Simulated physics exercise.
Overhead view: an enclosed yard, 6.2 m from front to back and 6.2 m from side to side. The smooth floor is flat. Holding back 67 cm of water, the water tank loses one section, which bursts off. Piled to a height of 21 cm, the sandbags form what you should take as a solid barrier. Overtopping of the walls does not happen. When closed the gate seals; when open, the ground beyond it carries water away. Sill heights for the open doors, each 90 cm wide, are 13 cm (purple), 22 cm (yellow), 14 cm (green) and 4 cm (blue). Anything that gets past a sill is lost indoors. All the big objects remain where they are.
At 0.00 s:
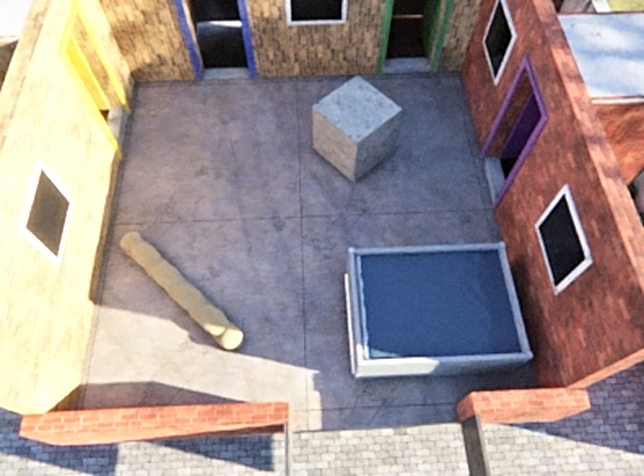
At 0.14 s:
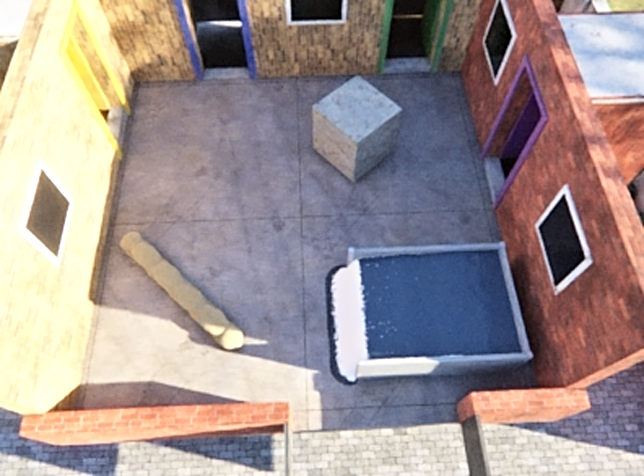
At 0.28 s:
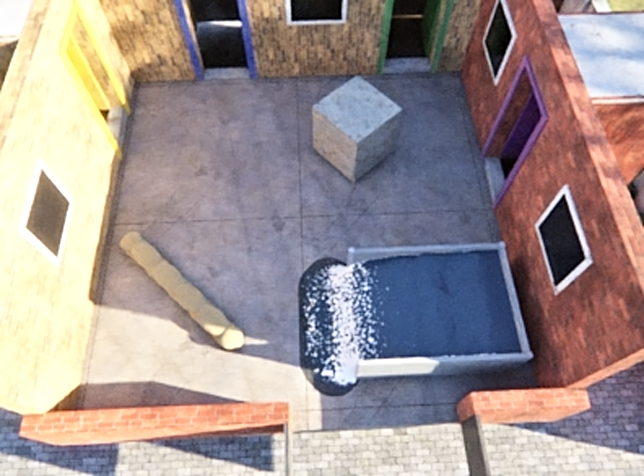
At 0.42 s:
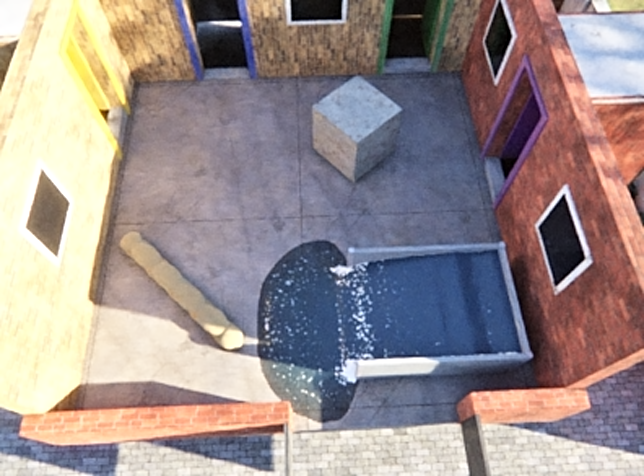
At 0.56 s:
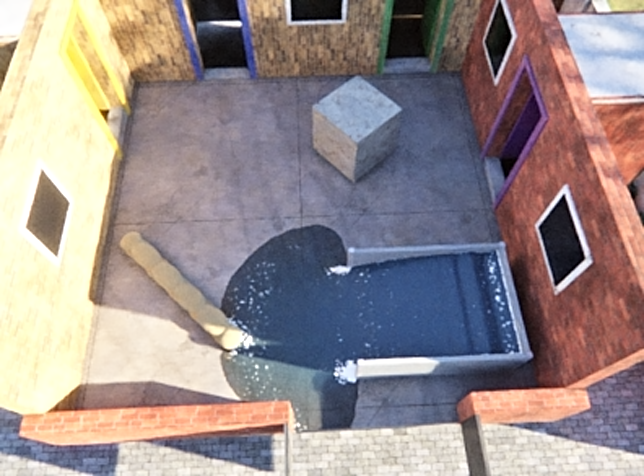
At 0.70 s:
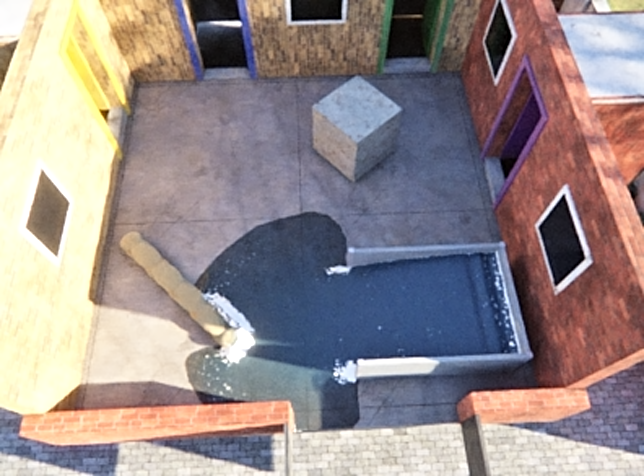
To begin with, a low tank of still, dark water sits in a walled yard near a pale block and a long sandbag barrier. Its left side bursts open and foaming water pours onto the floor, then fans outward, reaches the barrier's near end and spreads along it as the tank's level drops.
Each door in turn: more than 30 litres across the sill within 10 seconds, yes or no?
Answers: Purple door, no; yellow door, no; green door, no; blue door, yes.
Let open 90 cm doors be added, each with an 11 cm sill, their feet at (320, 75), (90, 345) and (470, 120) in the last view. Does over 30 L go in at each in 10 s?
Result in order - not enough, more than that, not enough.
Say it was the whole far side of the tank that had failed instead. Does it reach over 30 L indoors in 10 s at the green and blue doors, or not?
Green beyond, blue beyond.
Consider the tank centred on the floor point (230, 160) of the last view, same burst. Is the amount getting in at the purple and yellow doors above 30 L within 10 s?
Purple: Within limit; yellow: Too much.
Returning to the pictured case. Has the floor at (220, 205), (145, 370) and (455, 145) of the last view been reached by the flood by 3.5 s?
Well, the first is drenched, the next drenched, the last untouched by it.
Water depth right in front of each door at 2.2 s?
Depths in centimetres - purple: 0, yellow: 11, green: 0, blue: 0.
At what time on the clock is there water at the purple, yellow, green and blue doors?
So, purple at 6.5 s, then yellow at 2.0 s, green at 5.0 s, and blue at 3.0 s.
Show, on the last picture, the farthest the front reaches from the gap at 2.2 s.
Around pixel (131, 104).
After 1.4 s water covers 30 % of the floor and is deepest (40 cm) near (74, 421); purple door not reached, yellow door not reached, green door not reached, blue door not reached.
After 2.2 s water covers 40 % of the floor and is deepest (37 cm) near (74, 421); purple door not reached, yellow door 11 cm at the sill, 0 L in, green door not reached, blue door not reached.
After 3.5 s water covers 50 % of the floor and is deepest (34 cm) near (144, 82); purple door not reached, yellow door 15 cm at the sill, 0 L in, green door not reached, blue door 6 cm at the sill, 0 L in.
After 6.0 s water covers 70 % of the floor and is deepest (17 cm) near (128, 119); purple door not reached, yellow door 13 cm at the sill, 0 L in, green door 3 cm at the sill, 0 L in, blue door 11 cm at the sill, 65 L in.
After 10.0 s water covers 95 % of the floor and is deepest (12 cm) near (418, 259); purple door 5 cm at the sill, 0 L in, yellow door 6 cm at the sill, 0 L in, green door 8 cm at the sill, 0 L in, blue door 5 cm at the sill, 105 L in.
